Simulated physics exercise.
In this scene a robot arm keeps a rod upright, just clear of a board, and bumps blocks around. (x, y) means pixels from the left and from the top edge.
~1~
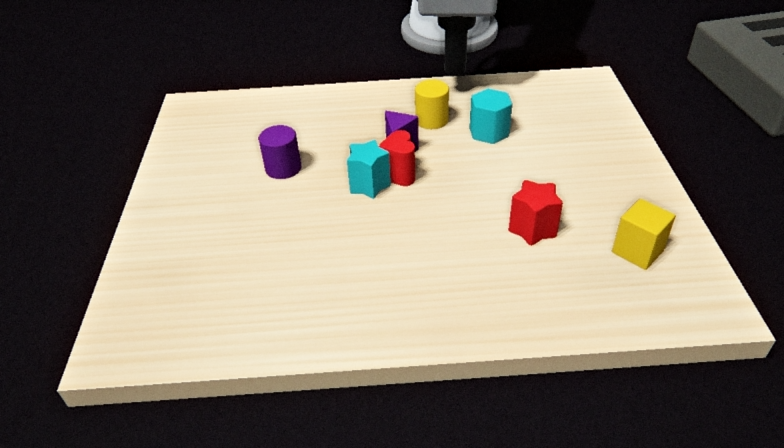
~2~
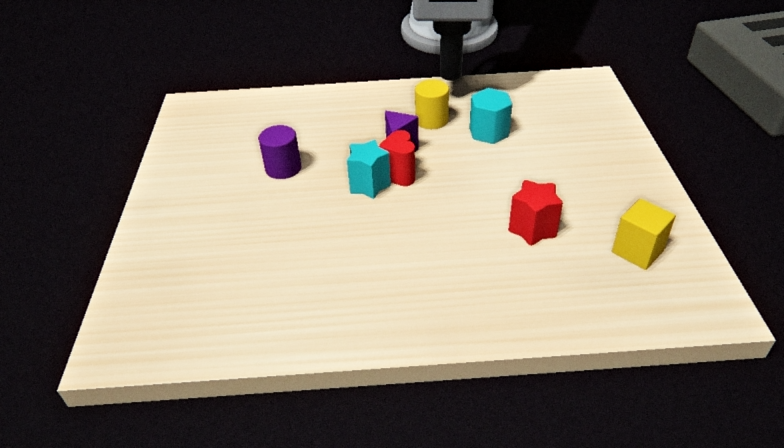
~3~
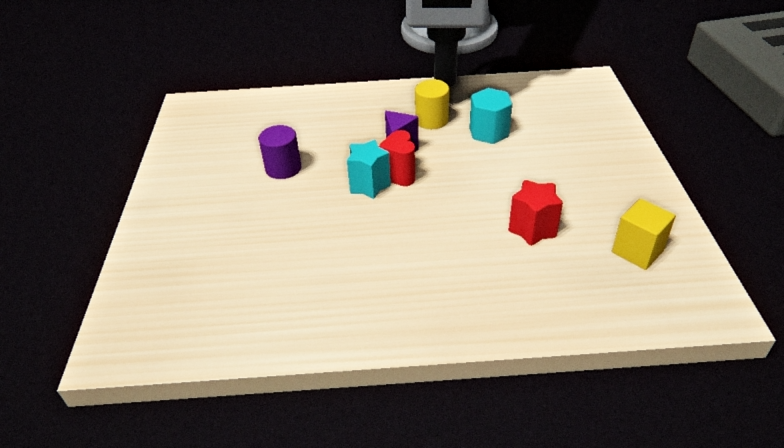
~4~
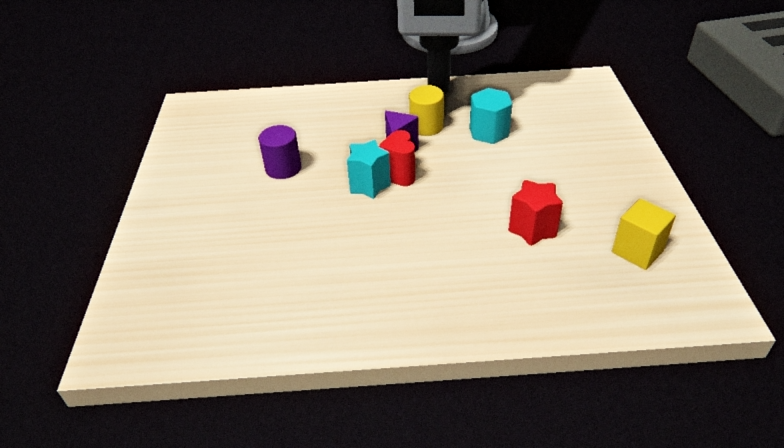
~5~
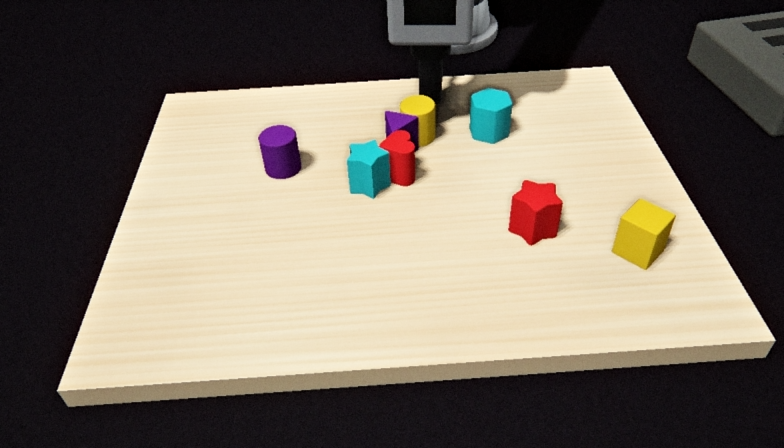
A robot arm moves left behind the board, then pushes the yellow cylinder toward the purple triangular block.
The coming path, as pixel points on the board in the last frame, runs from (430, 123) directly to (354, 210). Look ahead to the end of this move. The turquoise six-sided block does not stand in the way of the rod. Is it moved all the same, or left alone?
The block stays on its spot.
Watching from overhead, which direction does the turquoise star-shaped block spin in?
It spins against the clock.
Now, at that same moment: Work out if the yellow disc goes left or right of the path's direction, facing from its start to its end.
The right-hand side.
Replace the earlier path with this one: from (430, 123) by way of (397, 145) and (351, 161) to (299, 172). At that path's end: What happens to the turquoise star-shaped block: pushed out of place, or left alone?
Answer: Moved.
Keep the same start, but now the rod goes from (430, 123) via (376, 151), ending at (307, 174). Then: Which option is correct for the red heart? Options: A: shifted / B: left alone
A
The first path, step by step. One third of the way, rod at (407, 126); turquoise star-shaped block at (364, 156); red heart at (400, 151); purple three-sided block at (360, 138), turned 40° clockwise; yellow disc at (389, 130).
Two thirds of the way, rod at (380, 155); turquoise star-shaped block at (339, 179), turned 35° anticlockwise; red heart at (402, 154); purple three-sided block at (325, 150), turned 100° clockwise; yellow disc at (353, 157).
At the end, rod at (352, 187); turquoise star-shaped block at (318, 199), turned 65° anticlockwise; red heart at (400, 156), turned 15° anticlockwise; purple three-sided block at (319, 151), turned 120° clockwise; yellow disc at (317, 175); turquoise six-sided block still.
